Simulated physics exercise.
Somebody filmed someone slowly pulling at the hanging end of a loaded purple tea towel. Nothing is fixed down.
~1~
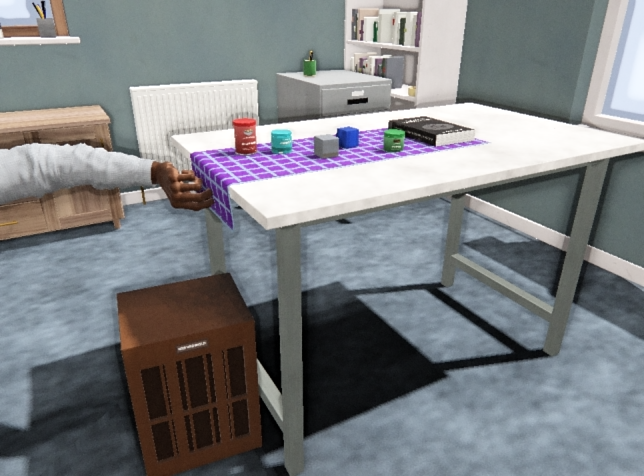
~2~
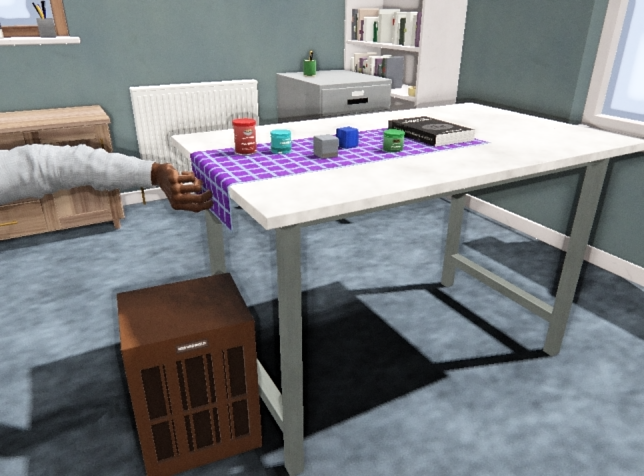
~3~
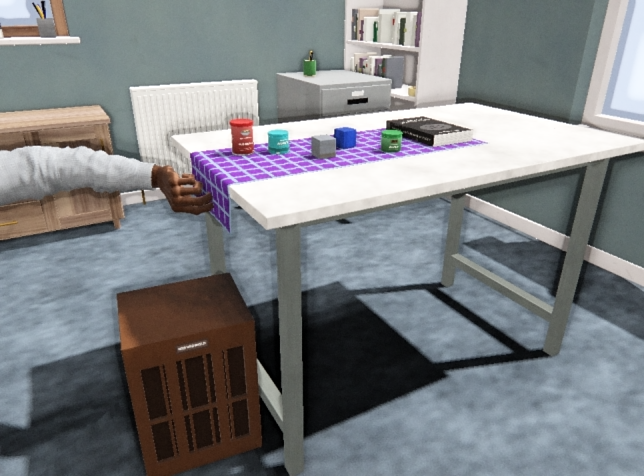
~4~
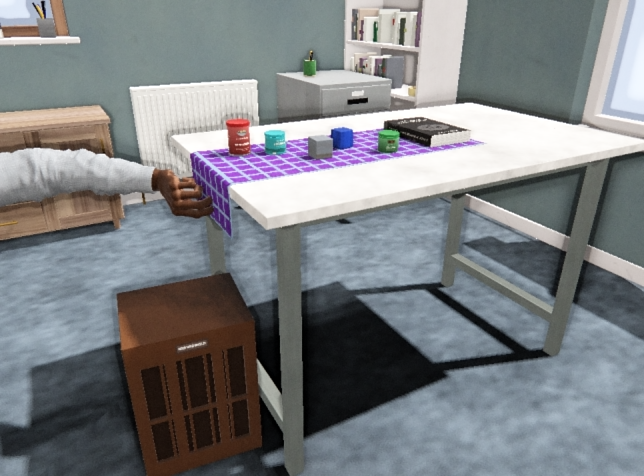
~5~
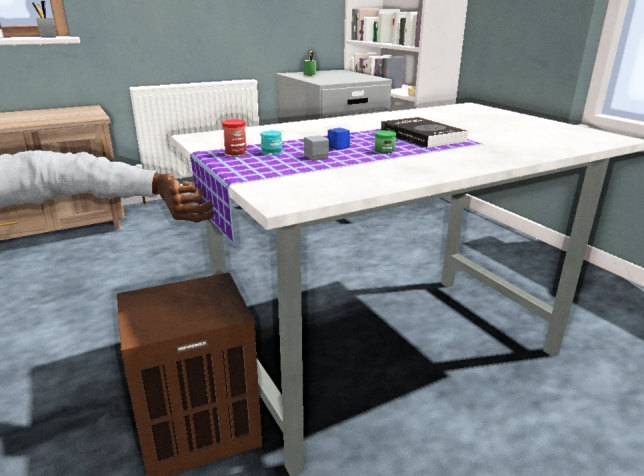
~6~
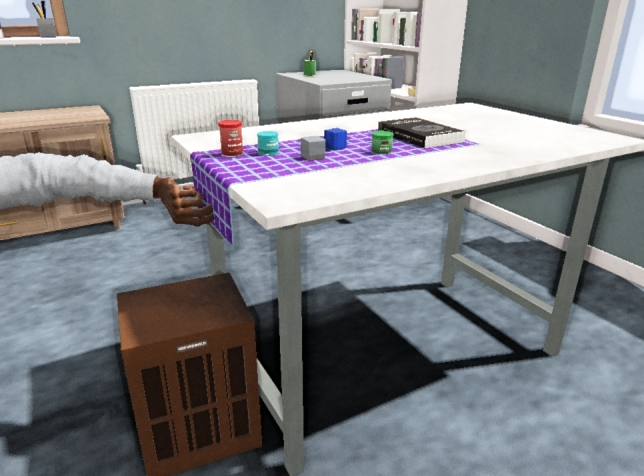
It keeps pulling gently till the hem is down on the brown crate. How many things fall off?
The count of fallen things is two.
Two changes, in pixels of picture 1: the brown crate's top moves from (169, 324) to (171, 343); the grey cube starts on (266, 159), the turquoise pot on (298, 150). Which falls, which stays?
The grey cube comes down, the turquoise pot is carried off.
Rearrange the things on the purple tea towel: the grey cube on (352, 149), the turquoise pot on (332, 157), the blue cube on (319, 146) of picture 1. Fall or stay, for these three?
The grey cube does not fall, the turquoise pot does not fall, the blue cube remains up.
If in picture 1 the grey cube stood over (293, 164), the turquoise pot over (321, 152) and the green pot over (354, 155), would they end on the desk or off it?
The grey cube comes down, the turquoise pot survives, the green pot survives.
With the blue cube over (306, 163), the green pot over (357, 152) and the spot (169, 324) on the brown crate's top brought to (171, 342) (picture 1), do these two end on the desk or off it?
The blue cube goes over; the green pot survives.
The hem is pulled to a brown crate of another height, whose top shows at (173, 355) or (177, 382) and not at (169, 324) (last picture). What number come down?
Over the edge go 3 and 4.
Soon after, hem near (215, 264); red can gone.
After that, hem on the crate; red can and turquoise pot gone.
In the end, hem on the crate; red can and turquoise pot gone. It carries off two.
